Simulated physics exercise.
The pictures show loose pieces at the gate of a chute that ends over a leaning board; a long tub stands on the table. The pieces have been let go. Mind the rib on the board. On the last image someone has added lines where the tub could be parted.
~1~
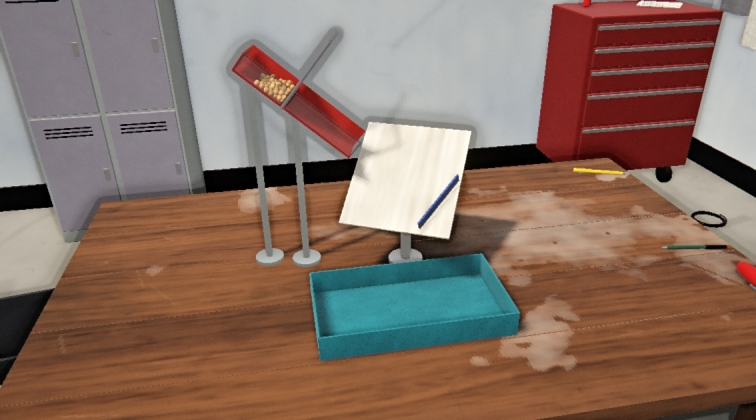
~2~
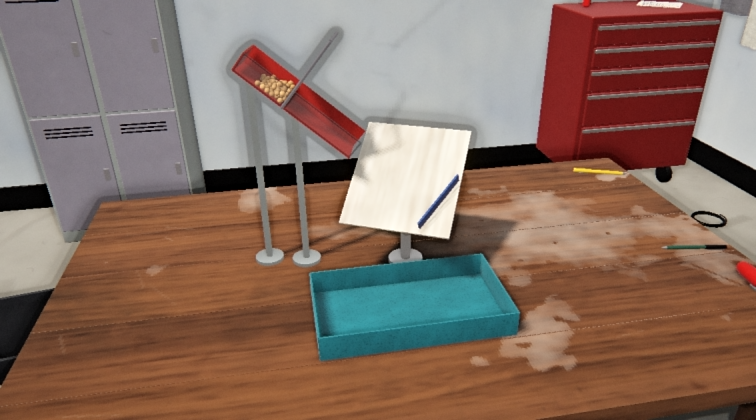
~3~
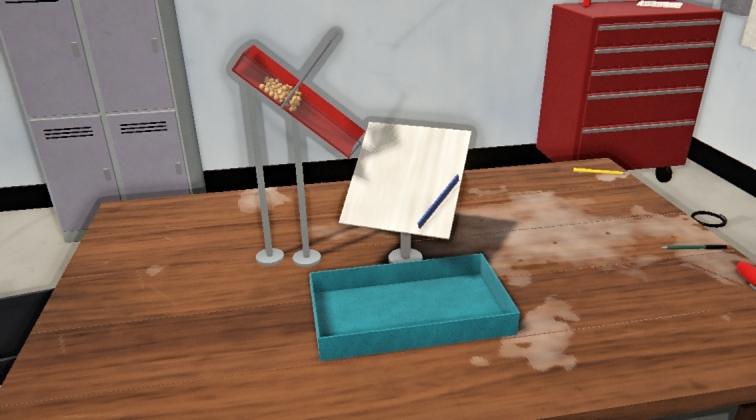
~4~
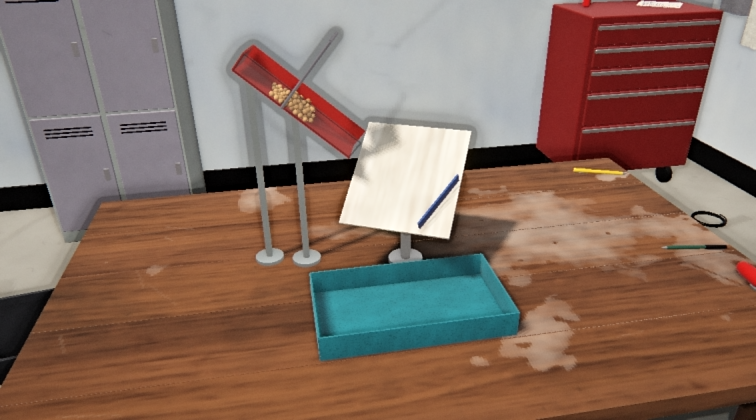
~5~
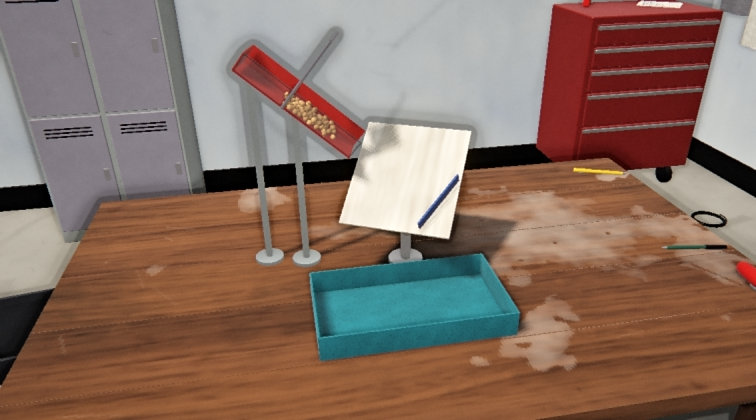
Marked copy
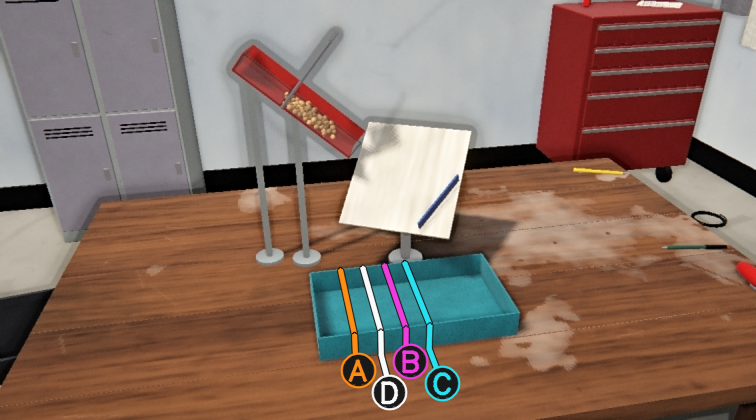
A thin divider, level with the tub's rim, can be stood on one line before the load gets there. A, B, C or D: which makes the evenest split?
B works best here.
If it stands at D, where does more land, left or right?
More lands on the right.
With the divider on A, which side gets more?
Right.
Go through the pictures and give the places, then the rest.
The first picture shows load behind the gate at (280, 89), round wooden beads; lip of the chute at (351, 152), sloping fairly steeply.
The second picture shows middle of the board at (406, 176), tilted fairly steeply; middle of its low edge at (392, 230); of its high edge at (419, 126).
The third picture shows front corners of the tub at (319, 338) and (519, 313), empty; front of the load at (297, 104).
The fourth picture shows middle of the load at (298, 102); its front at (311, 120), about a third of the way to the lip; rib from (458, 174) to (418, 224).
The fifth picture shows middle of the load at (308, 115); its front at (333, 137), about two thirds of the way to the lip.
On the marked copy, line A crosses the front rim at (354, 334); line B crosses the front rim at (405, 327); line C crosses the front rim at (429, 324); line D crosses the front rim at (380, 330).
Choosing A, of what is caught, a small part on the left of the divider, nearly all on the right.
Choosing B, of what is caught, about a third on the left of the divider, about two thirds on the right.
Choosing C, of what is caught, nearly all on the left of the divider, a small part on the right.
Choosing D, of what is caught, a small part on the left of the divider, nearly all on the right.
